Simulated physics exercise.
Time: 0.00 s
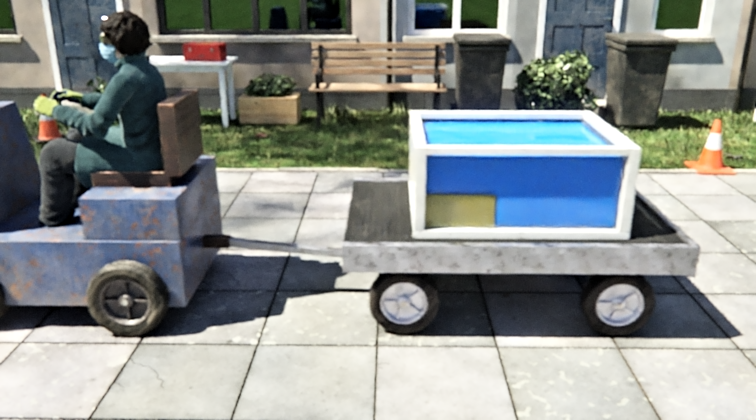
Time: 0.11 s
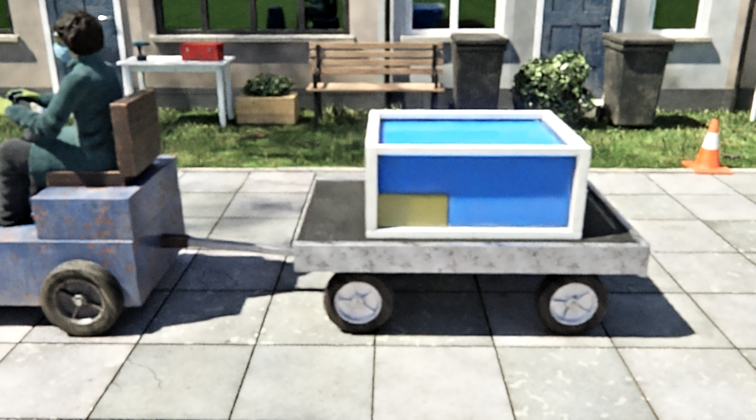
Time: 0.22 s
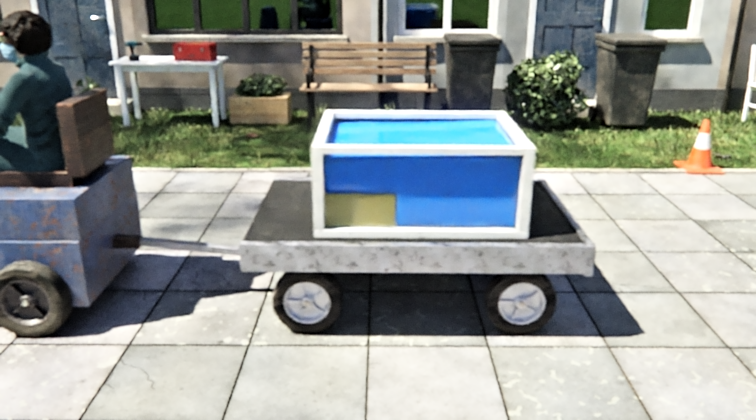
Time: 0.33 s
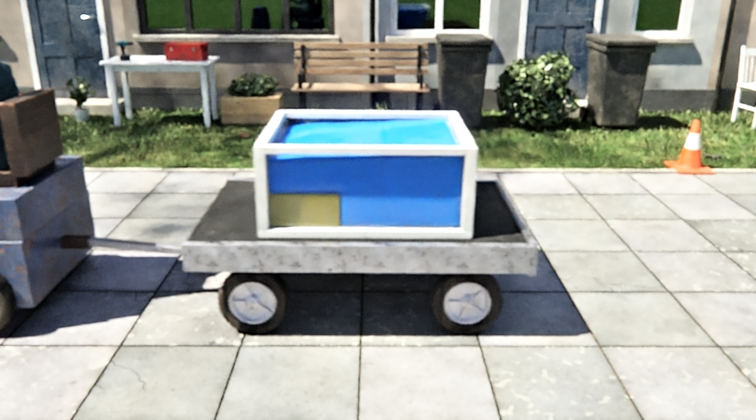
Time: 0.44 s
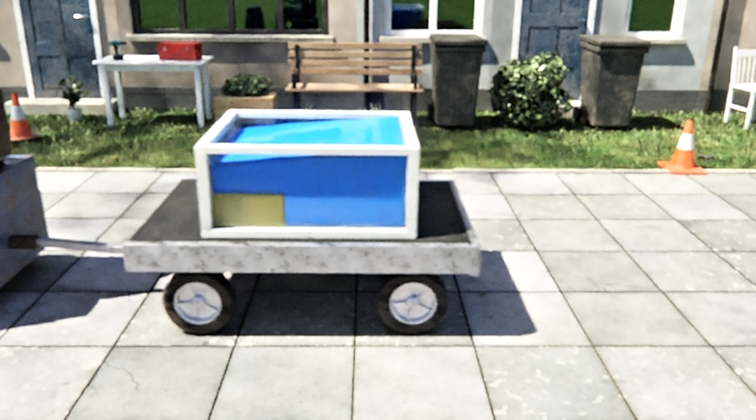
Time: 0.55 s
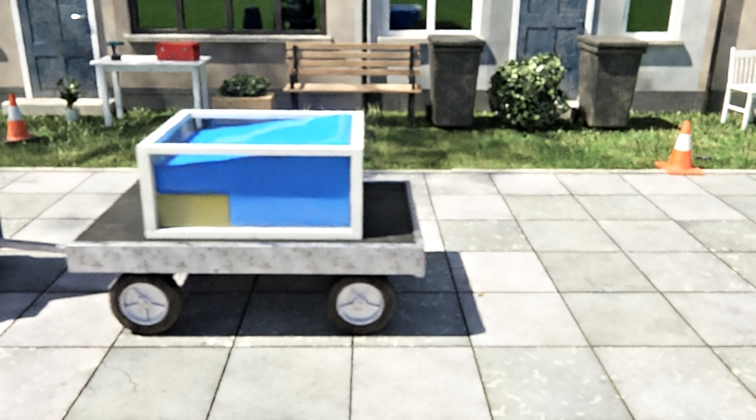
A flat grey cart carrying a white-edged, clear-walled tank of blue liquid rolls left behind a worn blue tractor, whose dark-haired driver in a green top slips out of view. Seen from the side across a sunlit paved street, a bench, bins, a bush and an orange cone line the grass before houses. The liquid lies flat at first, then slopes gently up to the right as the view shifts slightly.
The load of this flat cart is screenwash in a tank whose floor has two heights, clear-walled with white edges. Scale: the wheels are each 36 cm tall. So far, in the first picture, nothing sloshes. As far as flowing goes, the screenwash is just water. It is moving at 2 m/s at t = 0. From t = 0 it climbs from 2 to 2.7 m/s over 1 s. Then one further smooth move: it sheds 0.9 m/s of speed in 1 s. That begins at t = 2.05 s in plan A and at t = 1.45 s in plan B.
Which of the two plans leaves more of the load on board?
Plan B.
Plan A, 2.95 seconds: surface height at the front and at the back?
Level, front = 44 cm; level, back = 26 cm.
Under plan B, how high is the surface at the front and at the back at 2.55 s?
Roughly 40 cm in front, roughly 34 cm behind.
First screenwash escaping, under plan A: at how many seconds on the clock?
It first spills at close to 1.0 s.
For plan A, By 2.95 s front 45 cm, middle 33 cm, back 25 cm above the lowest part of the floor; the loss stands at 4 per cent, mostly over the front, some over the back.
For plan A, By 6.03 s the loss stands at 9 per cent, over the front, 20 of 219 litres.
For plan B, By 2.55 s front 39 cm, middle 37 cm, back 34 cm above the lowest part of the floor; the loss stands at 2 per cent, mostly over the back, some over the front.
For plan B, By 5.43 s the loss stands at 2 per cent, over the back and the front, 4 of 219 litres.
